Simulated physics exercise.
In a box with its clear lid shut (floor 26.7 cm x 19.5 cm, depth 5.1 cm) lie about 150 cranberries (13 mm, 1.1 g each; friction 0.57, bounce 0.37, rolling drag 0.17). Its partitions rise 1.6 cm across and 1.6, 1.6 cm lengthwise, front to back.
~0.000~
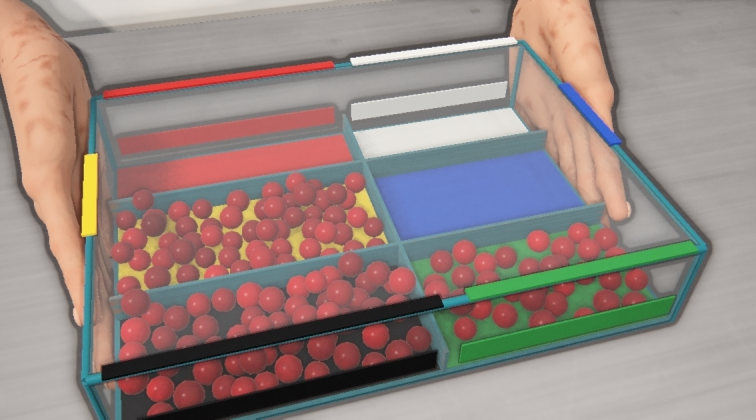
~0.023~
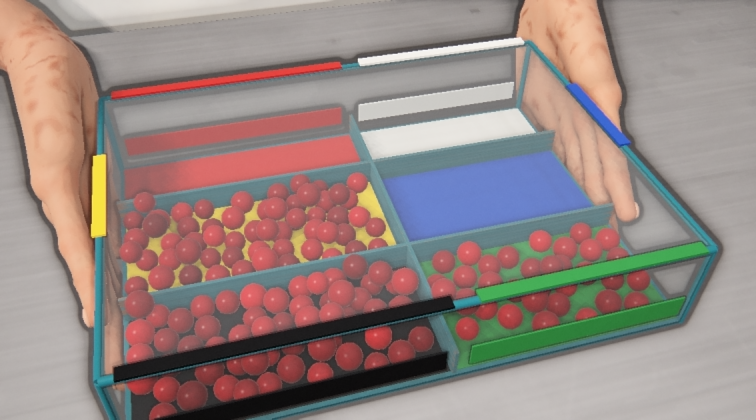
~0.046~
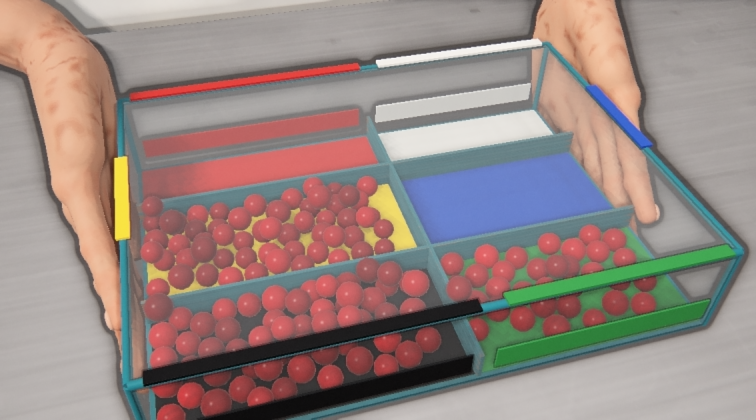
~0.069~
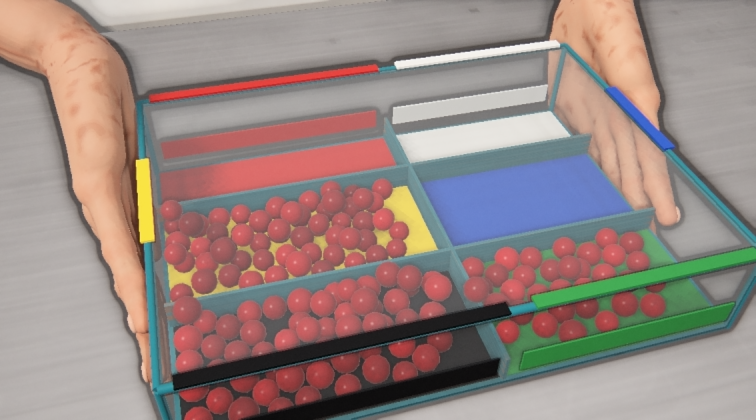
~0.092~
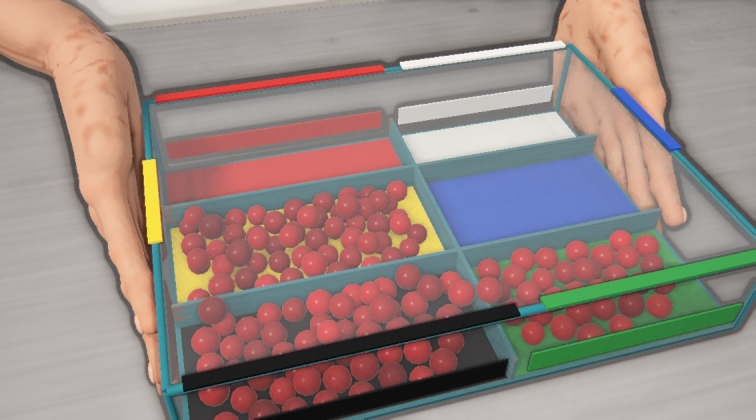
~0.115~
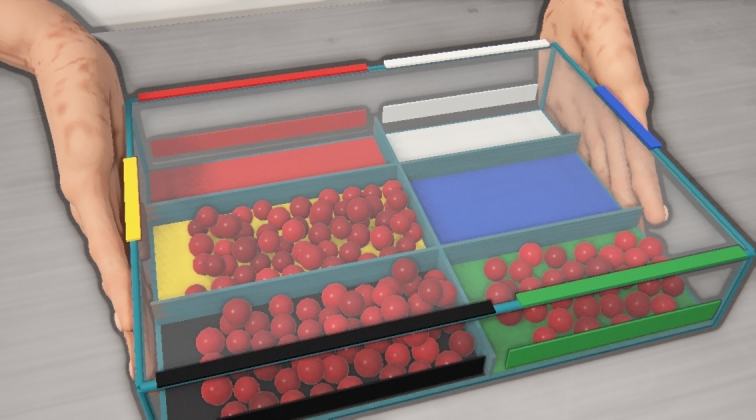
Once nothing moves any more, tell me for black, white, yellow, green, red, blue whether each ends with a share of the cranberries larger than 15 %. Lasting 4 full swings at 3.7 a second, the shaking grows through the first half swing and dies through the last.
Larger than 15 % - black compartment: Yes, larger; white compartment: No, not larger; yellow compartment: Yes, larger; green compartment: Yes, larger; red compartment: No, not larger; blue compartment: No, not larger.
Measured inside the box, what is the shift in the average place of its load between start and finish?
Some 0.5 cm.
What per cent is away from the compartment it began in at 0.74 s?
Close to 15 in a hundred.
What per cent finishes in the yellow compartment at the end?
Around 35 %.
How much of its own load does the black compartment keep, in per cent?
That works out to around 80 per cent.
After 0.45 s, tilt 0 degrees; black 35 %, yellow 35 %, green 25 %; middle of all pieces near (284, 260).
After 0.74 s, tilt 0 degrees; black 35 %, yellow 30 %, green 25 %, red 5 %, blue 5 %; middle of all pieces near (261, 255).
After 0.99 s, tilt 0 degrees; black 35 %, yellow 30 %, green 25 %, red 5 %, blue 5 %; middle of all pieces near (321, 255).
After 1.24 s, tilt 0 degrees; black 30 %, yellow 35 %, green 25 %, red 5 %, blue 5 %; middle of all pieces near (333, 271).
At rest (1.7 s), black 30 %, white 0 %, yellow 35 %, green 25 %, red 5 %, blue 5 %.
